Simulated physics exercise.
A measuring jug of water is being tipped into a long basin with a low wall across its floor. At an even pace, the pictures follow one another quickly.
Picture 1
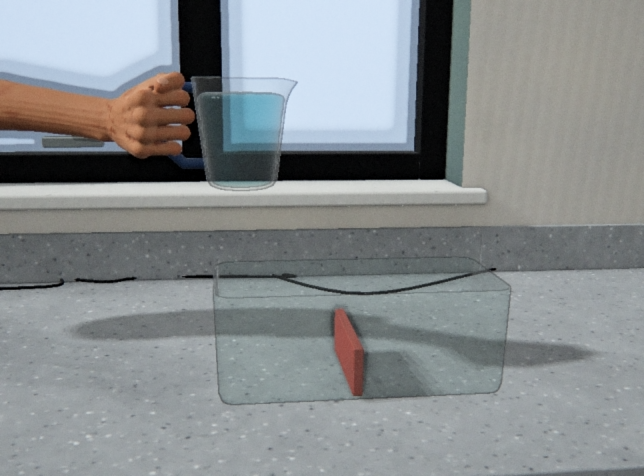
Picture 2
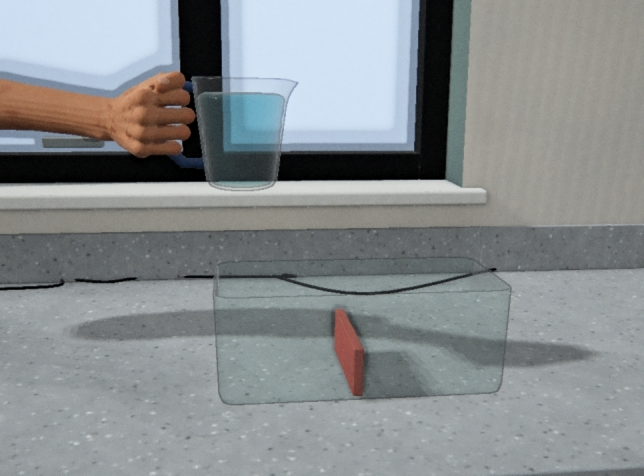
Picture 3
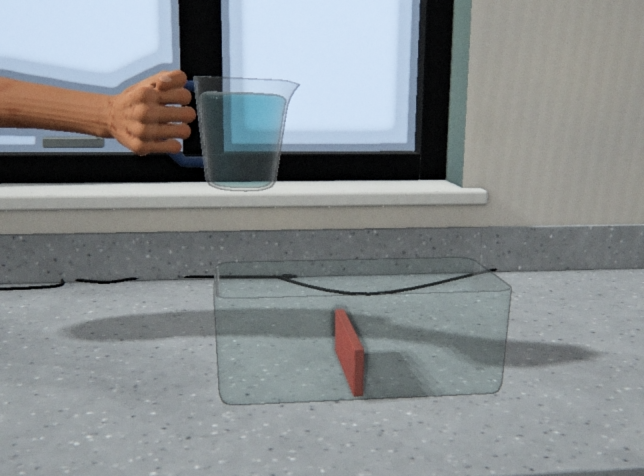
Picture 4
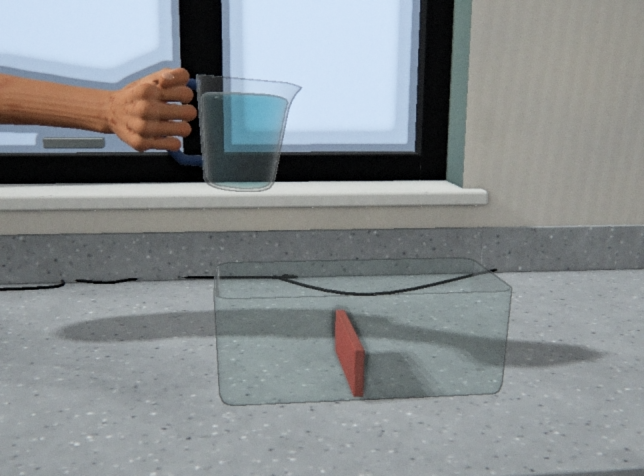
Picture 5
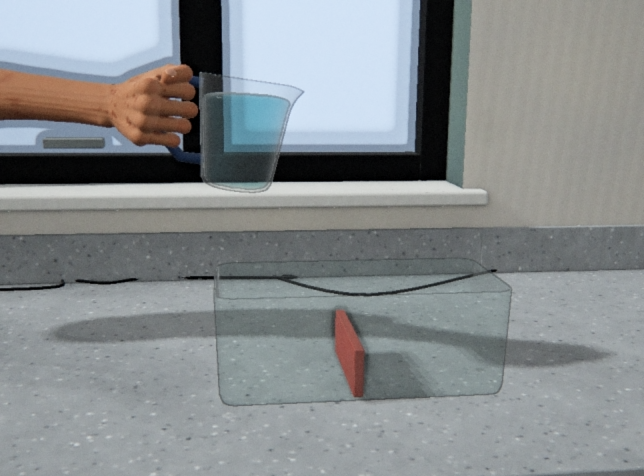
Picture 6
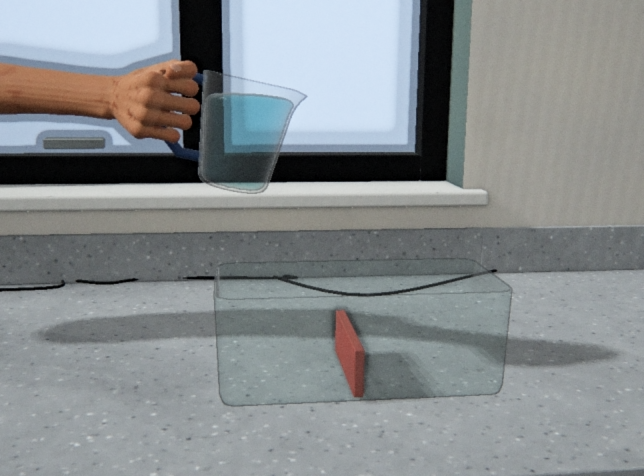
A hand holds a jug of water above a clear basin and slowly tilts it right.
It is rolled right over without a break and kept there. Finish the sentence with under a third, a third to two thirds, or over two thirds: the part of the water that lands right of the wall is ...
It is over two thirds.
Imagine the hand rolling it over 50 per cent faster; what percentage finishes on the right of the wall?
Roughly 95 percent.
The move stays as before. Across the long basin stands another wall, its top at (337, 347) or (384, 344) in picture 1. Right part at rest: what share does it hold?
It works out to around 90 per cent for the first and around 25 per cent for the second.
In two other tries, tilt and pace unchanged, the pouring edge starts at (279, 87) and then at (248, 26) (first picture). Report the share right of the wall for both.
65 and 20 in a hundred.
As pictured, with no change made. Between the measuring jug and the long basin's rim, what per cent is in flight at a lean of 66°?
Roughly 20 per cent.
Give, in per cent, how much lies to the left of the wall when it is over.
Roughly 5 %.
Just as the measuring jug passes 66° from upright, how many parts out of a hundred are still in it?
It keeps around 80 per cent at that angle.
A moment on, the measuring jug is tipped part way and 79 per cent is still to pour, 0 is left of the wall and 2 right of it.
Next, the measuring jug is tipped on its side and 33 per cent is still to pour, 1 is left of the wall and 41 right of it.
Then the measuring jug is tipped on its side and 6 per cent is still to pour, 2 is left of the wall and 84 right of it.
Later the measuring jug is tipped on its side and 1 per cent is still to pour, 3 is left of the wall and 94 right of it.
At rest 4 per cent lies left of the wall, 94 right of it and 1 outside.
